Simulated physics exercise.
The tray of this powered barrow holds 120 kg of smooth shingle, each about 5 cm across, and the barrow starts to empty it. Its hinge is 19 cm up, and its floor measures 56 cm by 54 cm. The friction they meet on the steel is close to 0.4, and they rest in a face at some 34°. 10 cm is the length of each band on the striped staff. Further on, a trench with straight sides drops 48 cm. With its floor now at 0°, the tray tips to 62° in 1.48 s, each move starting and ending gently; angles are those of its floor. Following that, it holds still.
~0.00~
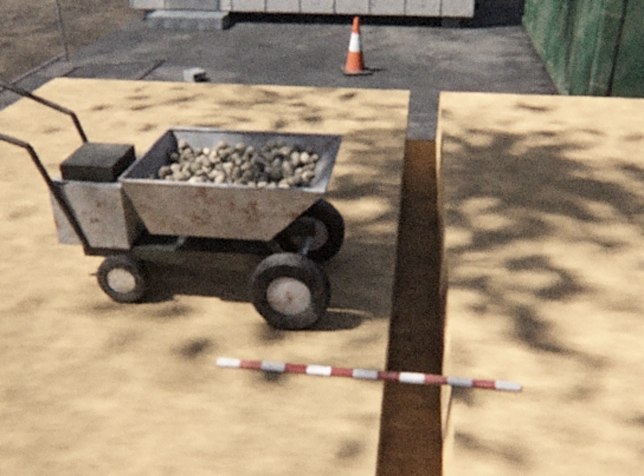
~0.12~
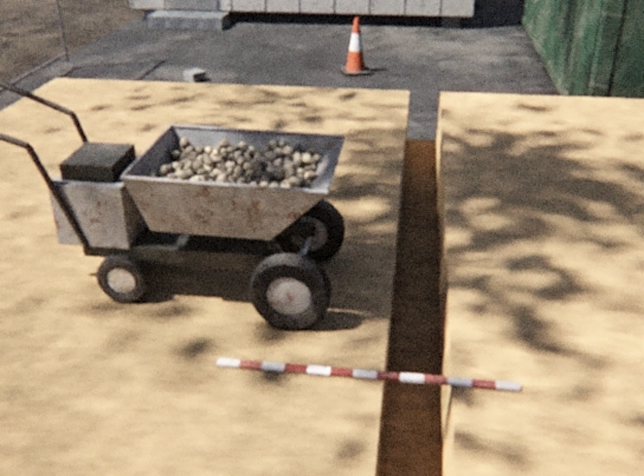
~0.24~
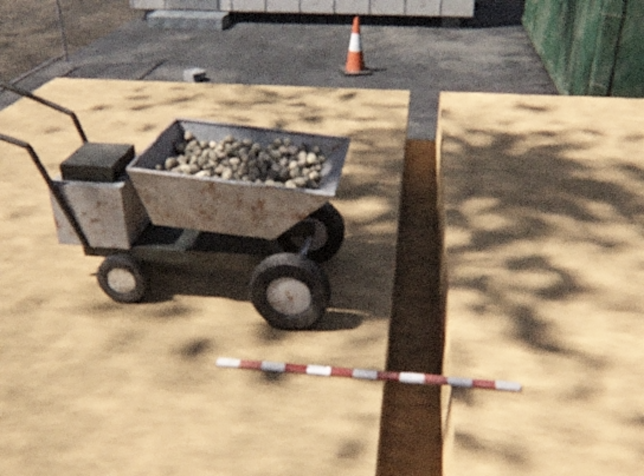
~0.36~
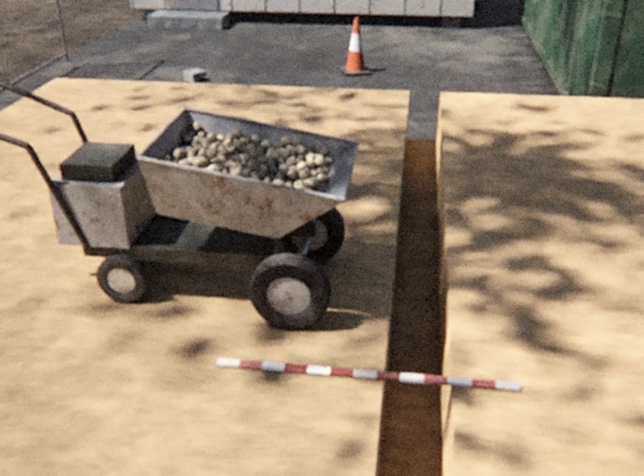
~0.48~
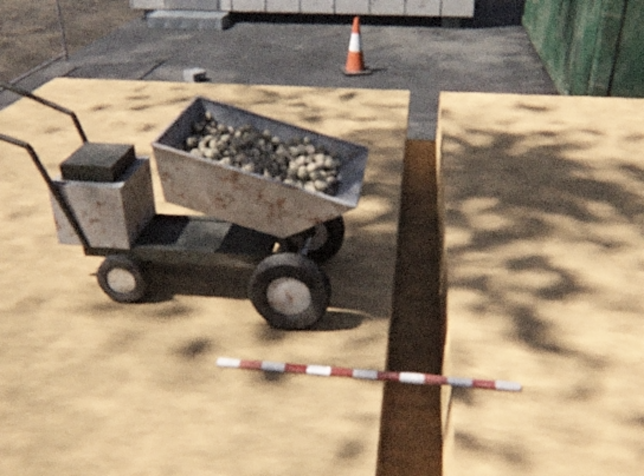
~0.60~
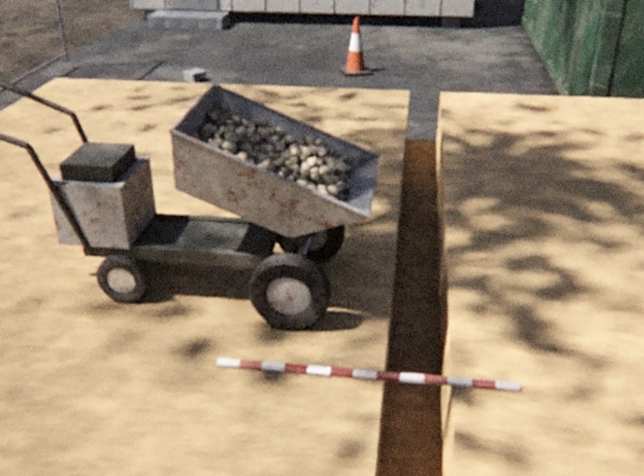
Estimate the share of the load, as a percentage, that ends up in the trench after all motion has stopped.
Roughly 50 per cent of the load ends up there.
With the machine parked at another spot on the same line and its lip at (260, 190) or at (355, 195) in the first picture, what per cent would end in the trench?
First spot about 90, second spot about 25 per cent.
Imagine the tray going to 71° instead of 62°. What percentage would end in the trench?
Then about 40 per cent.
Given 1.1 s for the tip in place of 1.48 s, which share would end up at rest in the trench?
Close to 40 percent, then.
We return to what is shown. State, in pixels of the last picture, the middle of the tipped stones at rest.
Centre estimate: Around (451, 298).
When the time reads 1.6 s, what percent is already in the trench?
Roughly 20% by that time.
After 1.1 s the floor is at 52°; 100 % in the tray; the foremost stones are at (402, 231).
After 1.6 s the floor is at 62°; 57 % in the tray, 18 % in the trench, 24 % past the trench; the foremost stones are at (509, 299).
After 1.9 s the floor is at 62°; 24 % in the tray, 26 % in the trench, 49 % past the trench; the foremost stones are at (611, 318).
After 3.9 s the floor is at 62°; 0 % in the tray, 50 % in the trench, 50 % past the trench; the foremost stones are past the picture's edge.
